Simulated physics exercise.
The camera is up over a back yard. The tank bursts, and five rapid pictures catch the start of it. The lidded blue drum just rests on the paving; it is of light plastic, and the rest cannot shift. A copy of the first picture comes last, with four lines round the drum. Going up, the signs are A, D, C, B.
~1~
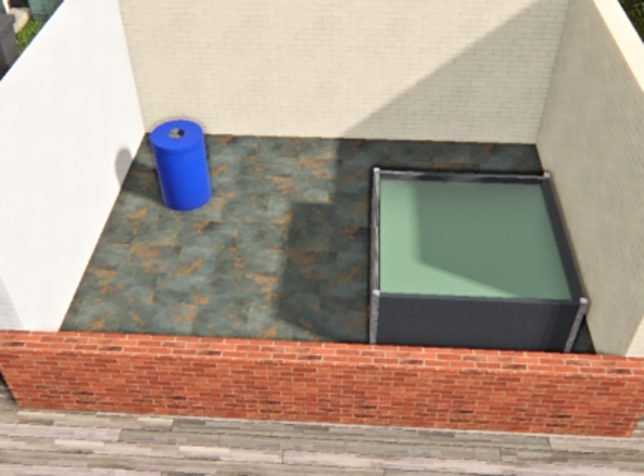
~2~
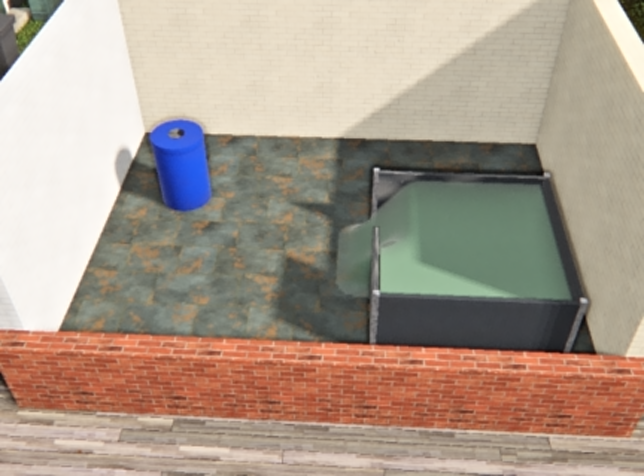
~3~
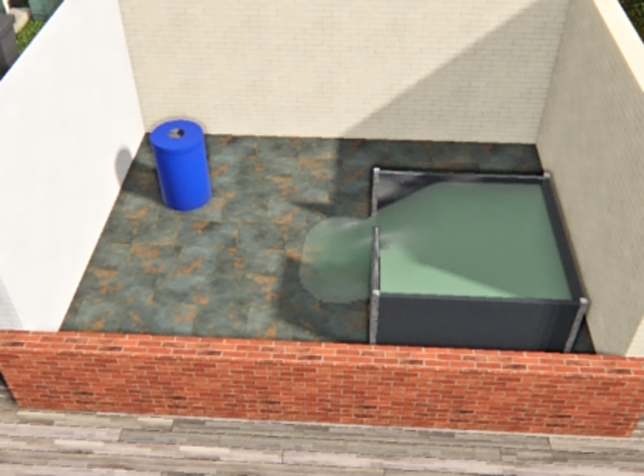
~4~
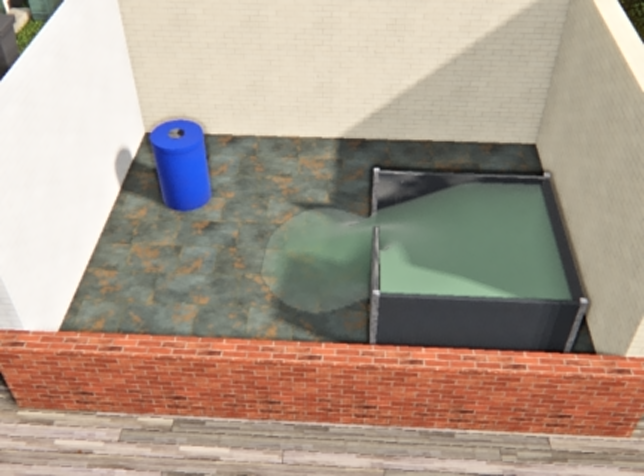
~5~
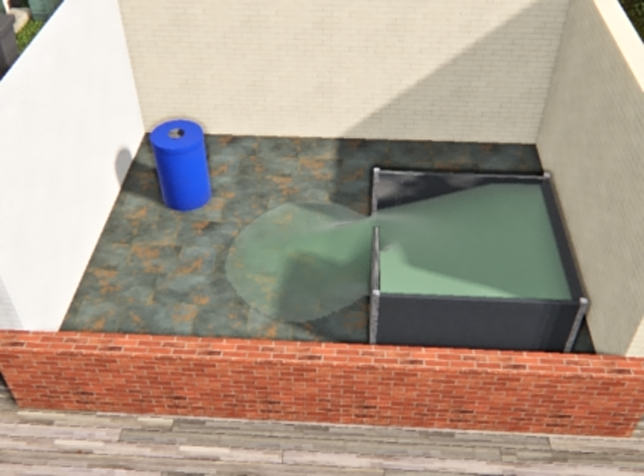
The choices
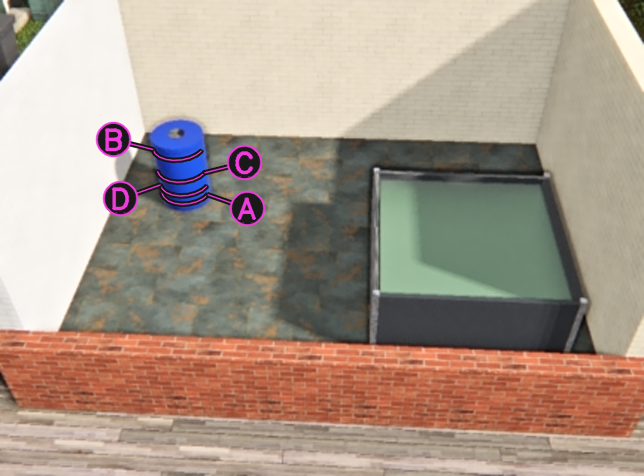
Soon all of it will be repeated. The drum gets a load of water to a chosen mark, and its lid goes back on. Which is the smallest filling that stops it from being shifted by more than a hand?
C is the one.
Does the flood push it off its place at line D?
Yes, it does.
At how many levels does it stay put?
Two of the four.
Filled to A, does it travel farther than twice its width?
Yes.
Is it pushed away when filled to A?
Yes.
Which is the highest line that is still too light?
That would be D.
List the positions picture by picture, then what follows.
Lid of the blue drum at (177, 134); tank full, its middle at (468, 236), in the first picture.
In the second picture, 2 % of the ground wet, in view closest to the drum at (346, 238).
In the third picture, 5 % of the ground wet, in view closest to the drum at (313, 237).
In the fourth picture, 8 % of the ground wet, in view closest to the drum at (286, 229).
Lid of the blue drum at (177, 134); 13 % of the ground wet, in view closest to the drum at (260, 221), in the fifth picture.
On the marked copy, A at (181, 204); B at (173, 160); C at (177, 182); D at (179, 196); from the bottom up A, D, C, B.
With A, it is pushed about 5 times its own width away.
With B, it does not move.
With C, it does not move.
With D, it is pushed about its own width away.
